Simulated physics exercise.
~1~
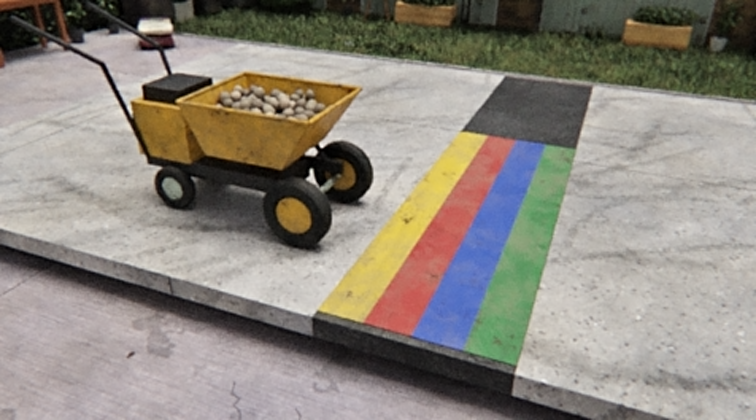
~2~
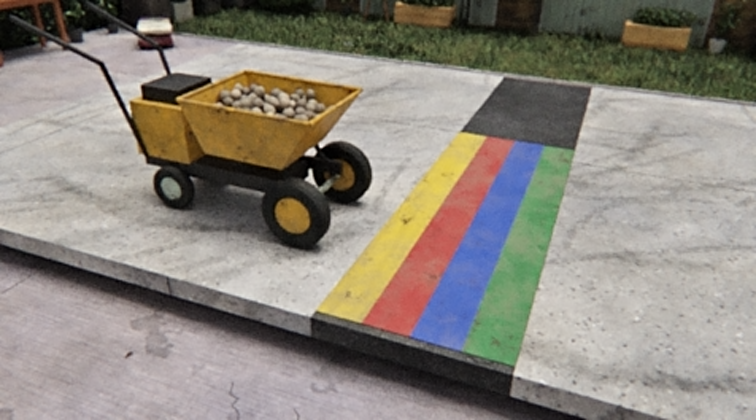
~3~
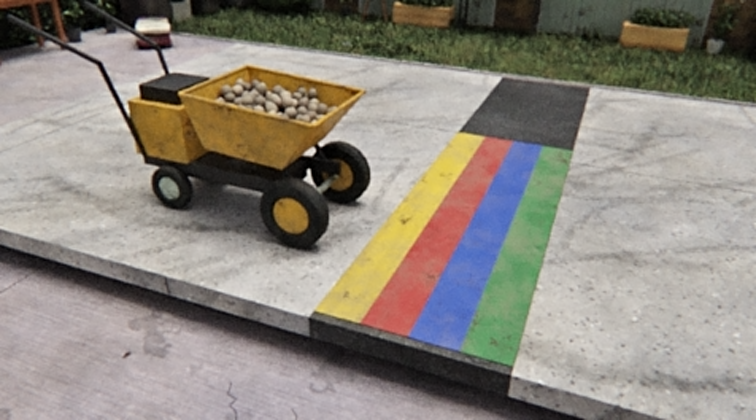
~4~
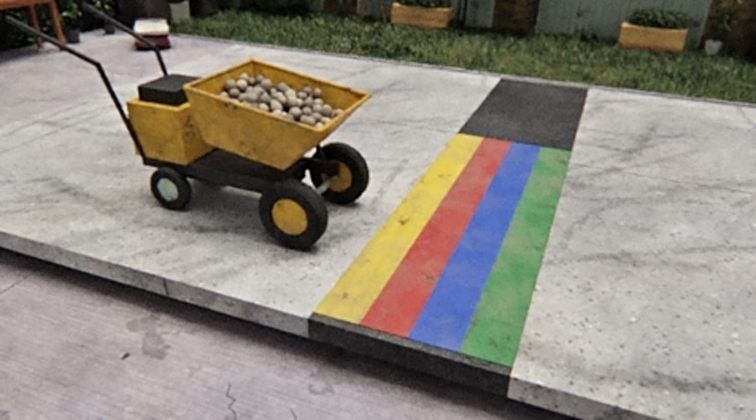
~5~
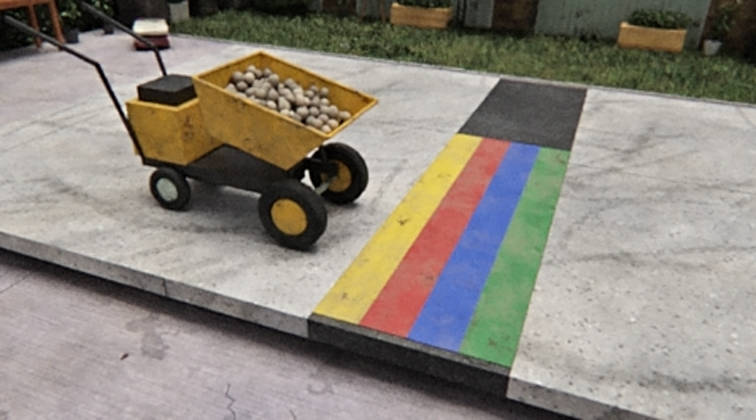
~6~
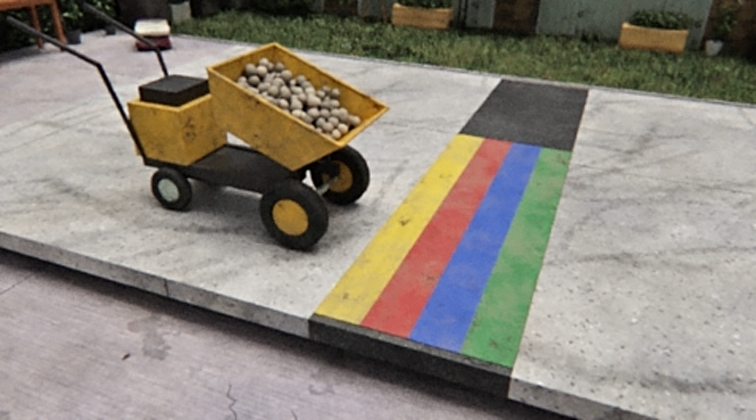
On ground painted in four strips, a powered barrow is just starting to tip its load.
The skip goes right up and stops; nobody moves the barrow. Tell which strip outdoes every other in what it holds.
The red strip holds the most.
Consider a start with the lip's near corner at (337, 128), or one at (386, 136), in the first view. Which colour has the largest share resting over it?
On the first try it comes out as the blue strip, and on the second as the green one.
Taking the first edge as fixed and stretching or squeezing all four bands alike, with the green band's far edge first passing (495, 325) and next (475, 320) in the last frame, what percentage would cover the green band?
About 10 % and 20 %.
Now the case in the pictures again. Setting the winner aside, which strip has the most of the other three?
Just behind the leader sits that blue strip.
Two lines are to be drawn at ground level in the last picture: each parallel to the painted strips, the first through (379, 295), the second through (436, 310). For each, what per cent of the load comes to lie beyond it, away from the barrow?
Around 80 per cent for the first, around 30 per cent for the second.
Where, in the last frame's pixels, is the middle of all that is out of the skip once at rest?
I'd place the middle at about (445, 247).
Shortly afterwards, skip tipped steeply; the whole lot in the skip.
Next, skip tipped right over; near two thirds in the skip; only a few over the yellow strip; near a quarter over the red strip; a little over the blue strip; only a few falling.
Some moments later, skip tipped right over; a little in the skip; a little over the yellow strip; near half over the red strip; near a quarter over the blue strip; a little over the green strip; only a few off the paint.
In the end, skip tipped right over; a little in the skip; a little over the yellow strip; near half over the red strip; near a quarter over the blue strip; a little over the green strip; only a few off the paint.
